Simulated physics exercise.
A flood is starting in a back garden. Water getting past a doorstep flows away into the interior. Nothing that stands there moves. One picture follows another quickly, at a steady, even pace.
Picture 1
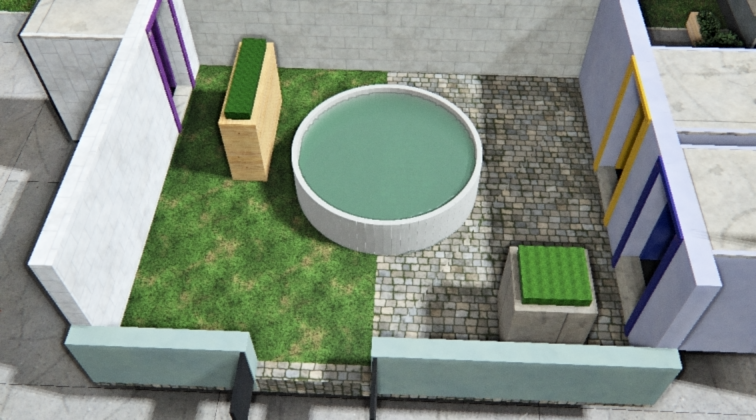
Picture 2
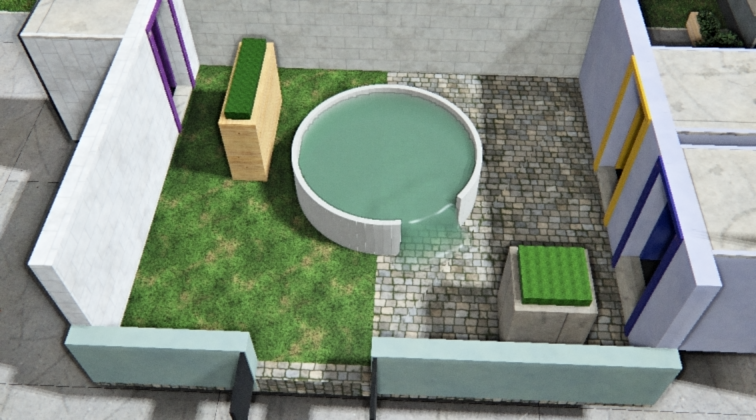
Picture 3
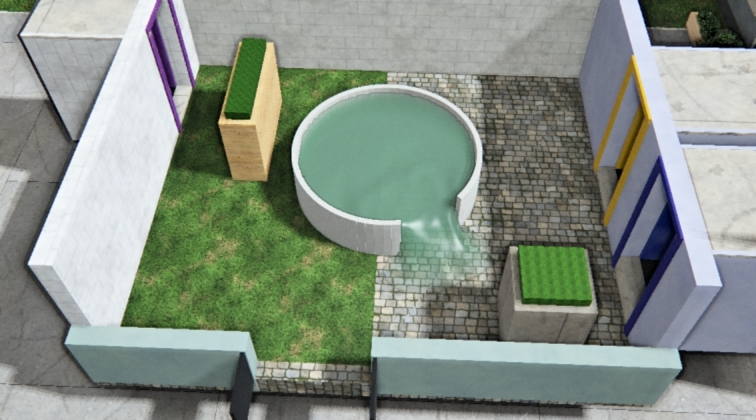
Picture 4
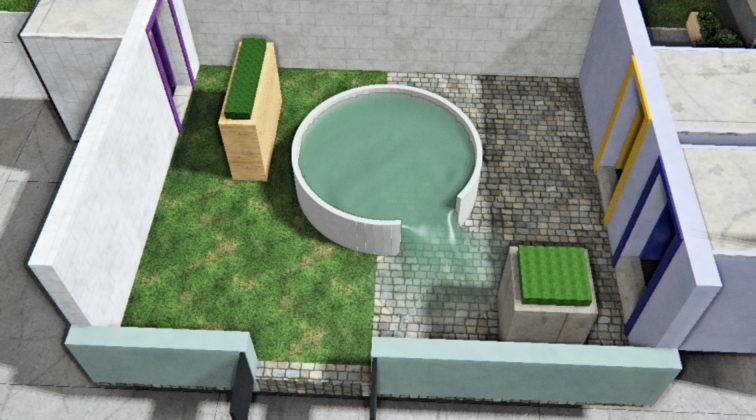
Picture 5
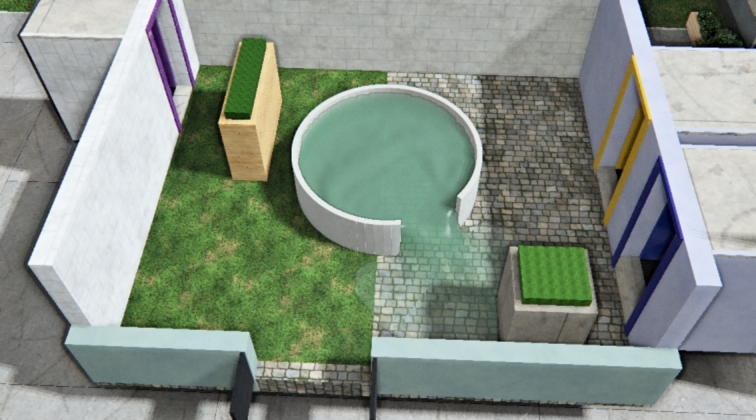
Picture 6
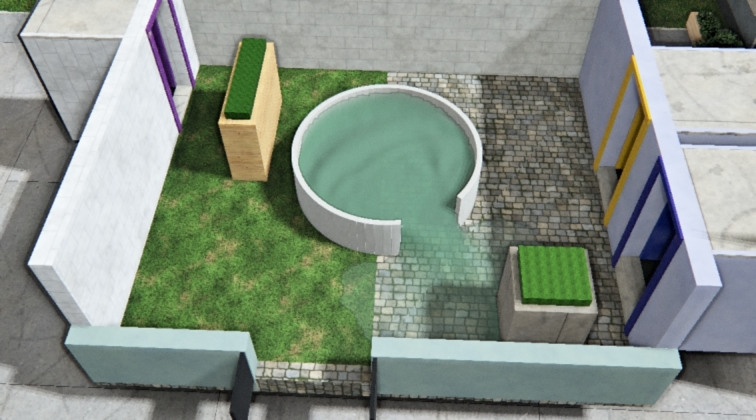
Water pouring through a gap in a round white tank's wall, spreading over cobbles past a grass-topped block and onto the lawn.
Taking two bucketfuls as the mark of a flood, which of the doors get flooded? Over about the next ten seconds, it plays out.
The yellow door stays below the mark, the blue door stays below the mark, the purple door stays below the mark.
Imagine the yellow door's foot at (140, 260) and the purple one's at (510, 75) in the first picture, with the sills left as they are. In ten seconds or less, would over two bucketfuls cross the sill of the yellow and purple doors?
As I see it, the yellow door stays within limit while the purple door exceeds the limit.
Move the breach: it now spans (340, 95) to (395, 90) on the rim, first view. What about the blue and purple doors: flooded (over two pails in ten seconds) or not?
I'd expect the blue door to fall short and the purple door to exceed it.
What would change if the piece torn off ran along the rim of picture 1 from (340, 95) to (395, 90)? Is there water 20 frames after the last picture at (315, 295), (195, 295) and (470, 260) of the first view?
In the order given: Untouched, untouched and untouched.
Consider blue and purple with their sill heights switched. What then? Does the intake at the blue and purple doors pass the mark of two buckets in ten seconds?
Result - blue: Too much, purple: Not enough.
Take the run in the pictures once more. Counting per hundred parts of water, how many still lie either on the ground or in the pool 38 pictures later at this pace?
Estimate: 94 per cent.
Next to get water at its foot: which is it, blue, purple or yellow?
It's the blue-painted one.
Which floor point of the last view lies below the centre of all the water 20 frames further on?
Close to (427, 228).
A moment on, water covers 20 % of the floor; the yellow door not reached, the blue door wet at the sill, nothing in, the purple door not reached.
Next, water covers 30 % of the floor; the yellow door wet at the sill, nothing in, the blue door under two buckets in, the purple door not reached.
Then, water covers 55 % of the floor; the yellow door wet at the sill, nothing in, the blue door under two buckets in, the purple door not reached.
Later, water covers 80 % of the floor; the yellow door wet at the sill, nothing in, the blue door under two buckets in, the purple door not reached.
In the end, water covers 100 % of the floor; the yellow door wet at the sill, nothing in, the blue door under two buckets in, the purple door wet at the sill, nothing in.
